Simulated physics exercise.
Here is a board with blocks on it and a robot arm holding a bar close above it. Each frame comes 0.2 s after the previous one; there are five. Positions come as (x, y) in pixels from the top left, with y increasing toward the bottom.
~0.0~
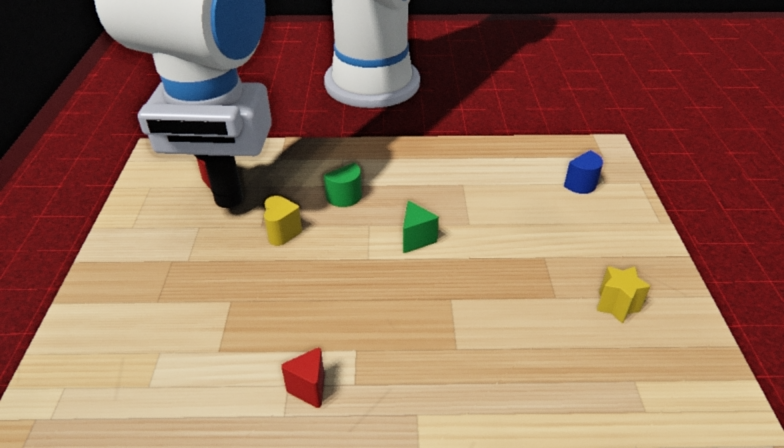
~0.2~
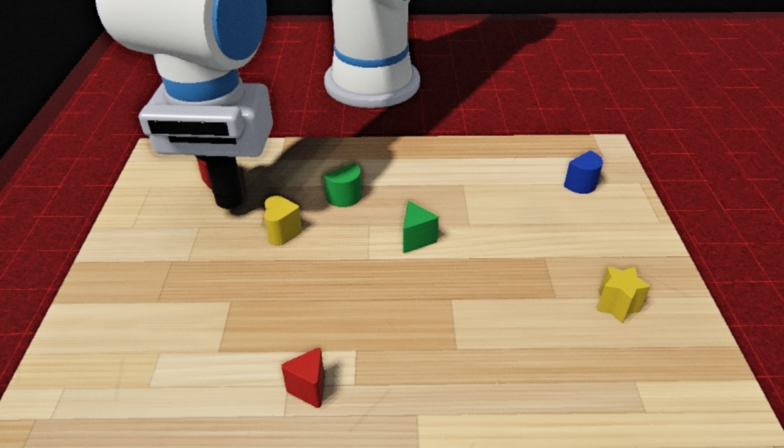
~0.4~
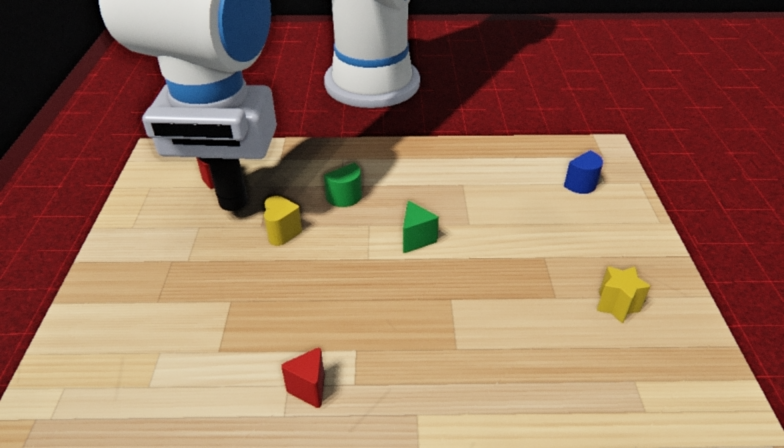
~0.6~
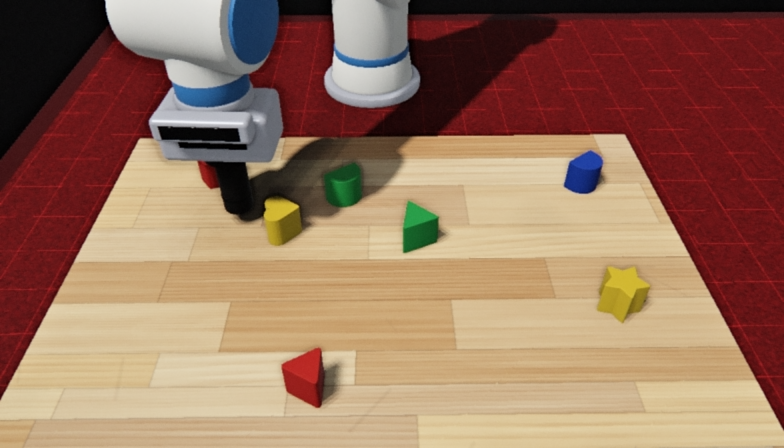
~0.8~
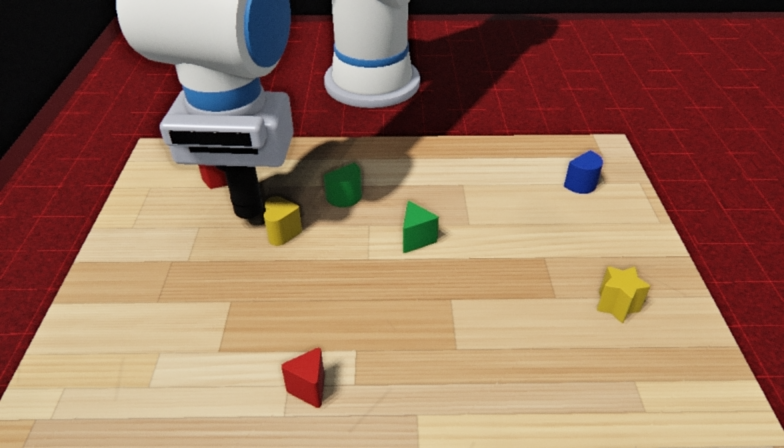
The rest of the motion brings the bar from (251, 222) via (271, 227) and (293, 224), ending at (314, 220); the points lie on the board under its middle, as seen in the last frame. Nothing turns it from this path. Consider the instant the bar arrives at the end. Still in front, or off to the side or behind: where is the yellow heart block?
Slipped loose.
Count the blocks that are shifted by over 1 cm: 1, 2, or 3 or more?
Only one of them.
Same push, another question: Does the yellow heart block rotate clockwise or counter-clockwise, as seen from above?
My answer: Clockwise.
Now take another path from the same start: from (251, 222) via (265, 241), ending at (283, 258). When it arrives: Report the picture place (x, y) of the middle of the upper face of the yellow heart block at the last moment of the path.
I think it will end close to (296, 214).
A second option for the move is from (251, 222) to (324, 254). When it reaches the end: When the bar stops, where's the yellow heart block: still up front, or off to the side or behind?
The block stays ahead.
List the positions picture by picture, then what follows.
In the first frame, bar's lower end (229, 200); yellow heart block (279, 208); green half-round block (345, 173).
In the second frame, bar (230, 201); blocks still.
In the third frame, bar (234, 203); blocks still.
In the fourth frame, bar (239, 207); blocks still.
In the fifth frame, bar (249, 211); yellow heart block (279, 208); green half-round block (345, 173).
The first path, step by step. Halfway along, bar (280, 215); yellow heart block (297, 215), turned 35° clockwise.
At the end, bar (313, 208); yellow heart block (309, 213), turned 85° clockwise; green half-round block still.
